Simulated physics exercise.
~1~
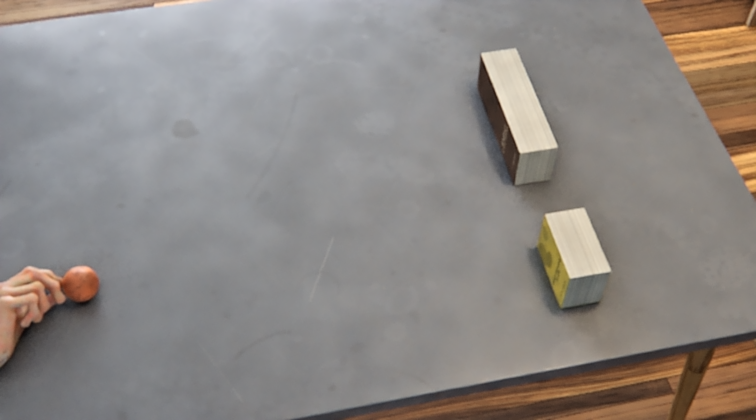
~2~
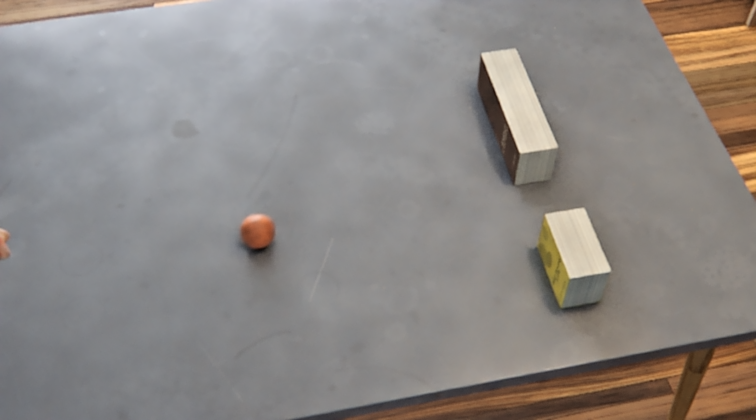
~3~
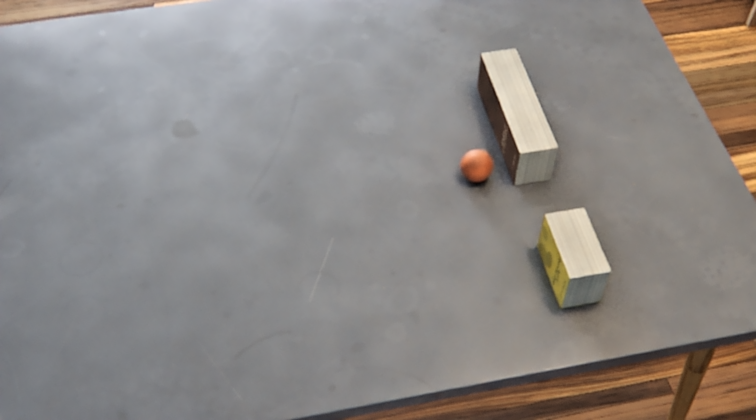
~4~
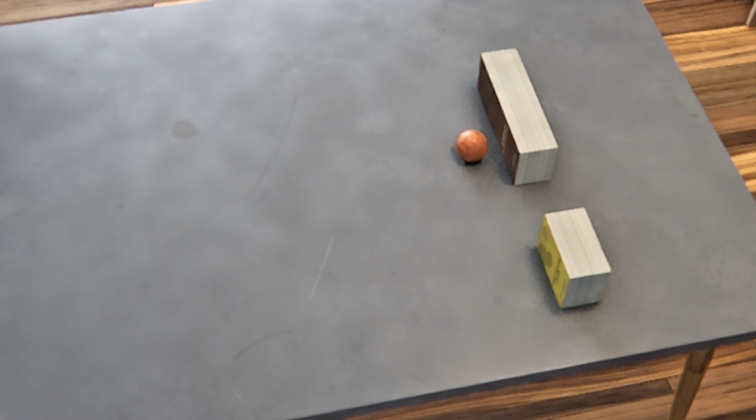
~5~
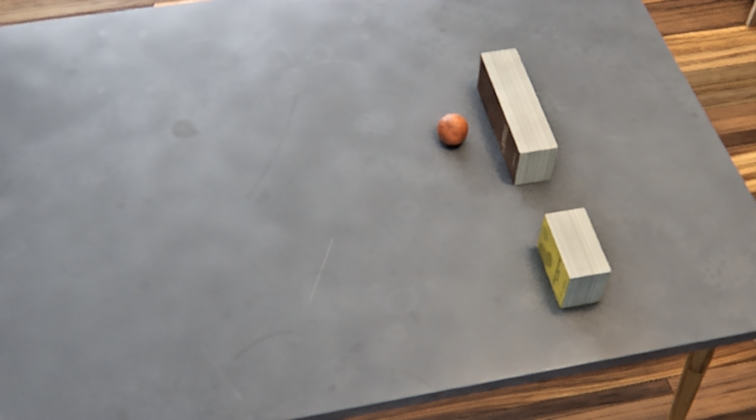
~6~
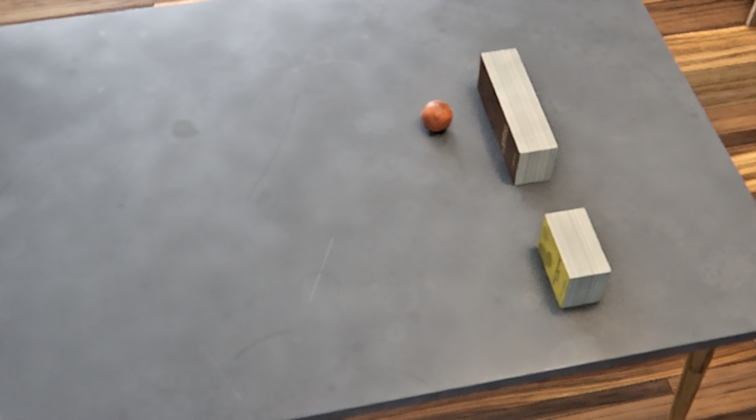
The clip shows a hand rolling an orange ball rightward across a grey table towards a gap between a brown book and a yellow book, but the ball hits the brown book, bounces off, and drifts back up and to the left.
